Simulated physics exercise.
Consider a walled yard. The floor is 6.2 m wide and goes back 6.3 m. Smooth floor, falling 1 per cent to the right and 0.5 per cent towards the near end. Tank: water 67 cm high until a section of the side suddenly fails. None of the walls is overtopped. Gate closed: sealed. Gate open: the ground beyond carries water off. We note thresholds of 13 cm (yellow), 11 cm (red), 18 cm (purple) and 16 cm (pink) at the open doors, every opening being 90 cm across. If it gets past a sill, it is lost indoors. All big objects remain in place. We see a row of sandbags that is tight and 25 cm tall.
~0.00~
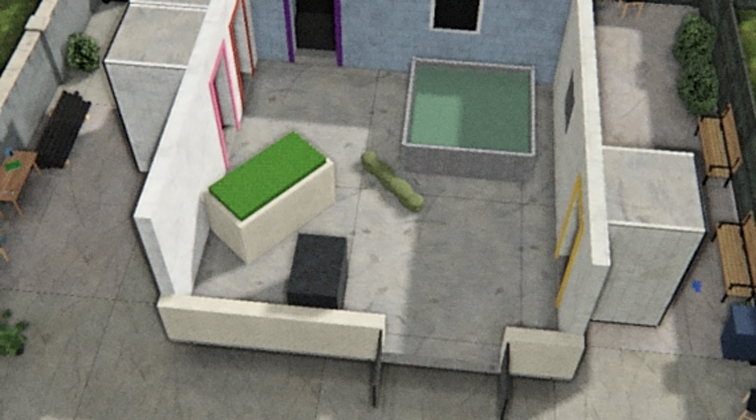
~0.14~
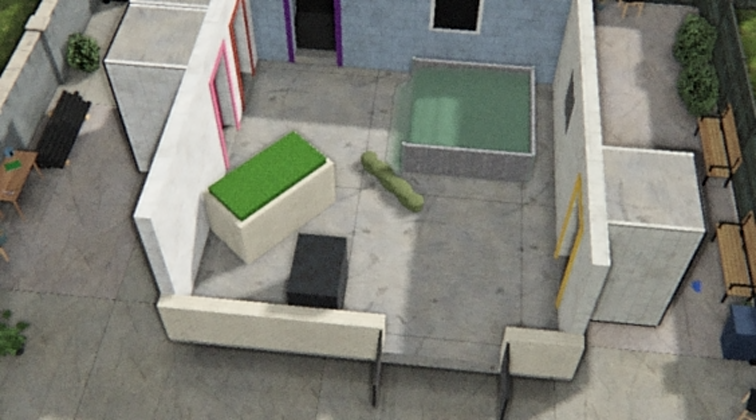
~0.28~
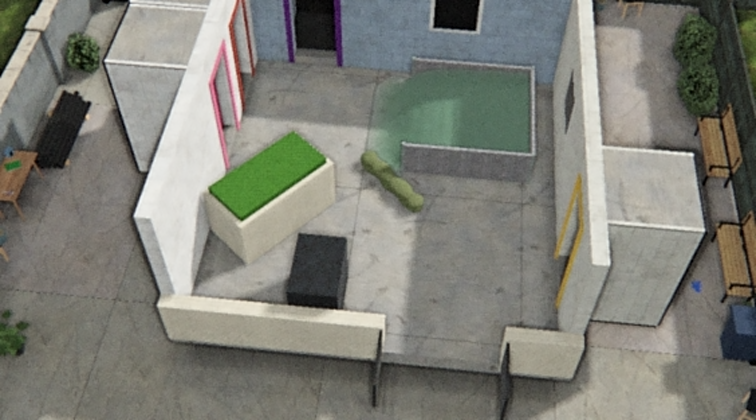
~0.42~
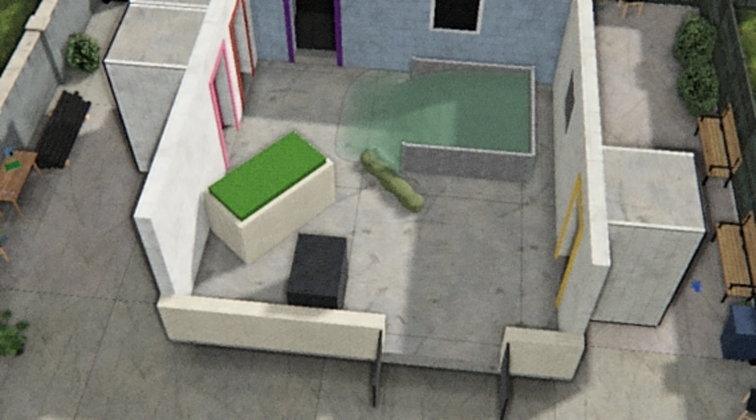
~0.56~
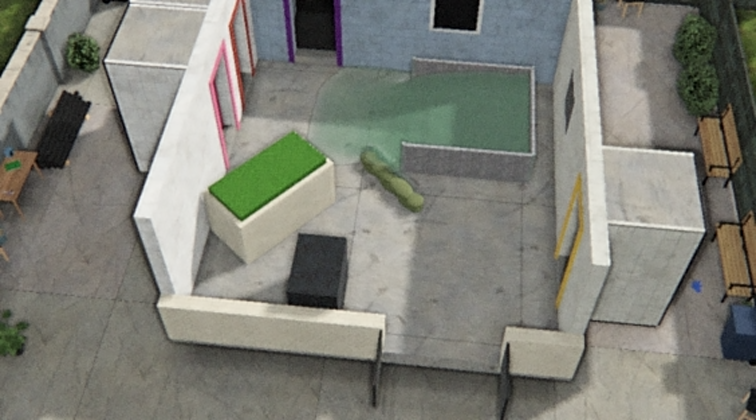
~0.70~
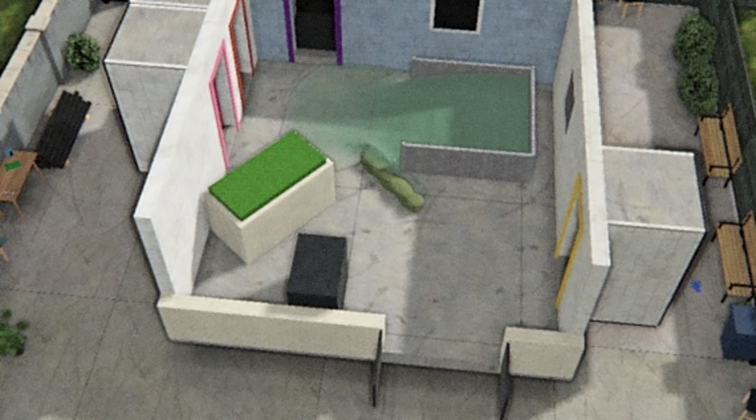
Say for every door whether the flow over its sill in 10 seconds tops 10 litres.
In order: Yellow door: Less than stated. Red door: More than stated. Purple door: More than stated. Pink door: More than stated.
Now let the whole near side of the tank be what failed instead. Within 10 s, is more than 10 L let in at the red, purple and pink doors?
Door red stays within, door purple stays within, door pink stays within.
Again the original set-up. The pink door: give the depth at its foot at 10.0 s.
The depth comes to around 7.0 centimetres.
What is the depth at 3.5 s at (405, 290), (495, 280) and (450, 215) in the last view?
I'd read it as roughly 0, 1 and 1 cm, in that order.
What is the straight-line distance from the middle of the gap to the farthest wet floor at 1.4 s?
About 3.8 m out.
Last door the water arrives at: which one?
It would be the yellow one.
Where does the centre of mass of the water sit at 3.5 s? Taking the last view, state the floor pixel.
(349, 131).
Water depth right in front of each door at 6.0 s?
You'd see yellow at 3 cm, red at 17 cm, purple at 11 cm and pink at 20 cm.
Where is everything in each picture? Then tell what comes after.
In the first frame, still water, 67 cm deep, in the tank at (471, 108).
In the second frame, the front is at (399, 174), 1.2 m from the gap at (410, 118); 0.6 m2 of floor is under water; 67 cm left at the back of the tank.
In the third frame, the front is at (399, 78), 1.4 m from the gap at (410, 120); 1.6 m2 of floor is under water; 67 cm left at the back of the tank.
In the fourth frame, water pours out at (410, 121) and has run 1.7 m, to (377, 70); typically 12 cm deep outside, 67 cm at the tank's back.
In the fifth frame, the front is at (348, 68), 2.1 m from the gap at (410, 121); 4.7 m2 of floor is under water; 66 cm left at the back of the tank.
In the sixth frame, water pours out at (410, 121) and has run 2.5 m, to a hidden place; typically 8 cm deep outside, 61 cm at the tank's back.
After 1.4 s water covers 40 % of the floor and is deepest (40 cm) near (381, 163); yellow door not reached, red door 24 cm at the sill, 31 L in, purple door 14 cm at the sill, 0 L in, pink door 26 cm at the sill, 6 L in.
After 2.2 s water covers 50 % of the floor and is deepest (48 cm) near (258, 60); yellow door not reached, red door 40 cm at the sill, 172 L in, purple door 17 cm at the sill, 0 L in, pink door 30 cm at the sill, 40 L in.
After 3.5 s water covers 60 % of the floor and is deepest (38 cm) near (238, 202); yellow door 4 cm at the sill, 0 L in, red door 28 cm at the sill, 391 L in, purple door 26 cm at the sill, 19 L in, pink door 24 cm at the sill, 108 L in.
After 6.0 s water covers 75 % of the floor and is deepest (20 cm) near (363, 161); yellow door 3 cm at the sill, 0 L in, red door 17 cm at the sill, 477 L in, purple door 11 cm at the sill, 35 L in, pink door 20 cm at the sill, 173 L in.
After 10.0 s water covers 90 % of the floor and is deepest (16 cm) near (401, 157); yellow door 7 cm at the sill, 0 L in, red door 6 cm at the sill, 492 L in, purple door 6 cm at the sill, 35 L in, pink door 7 cm at the sill, 178 L in.
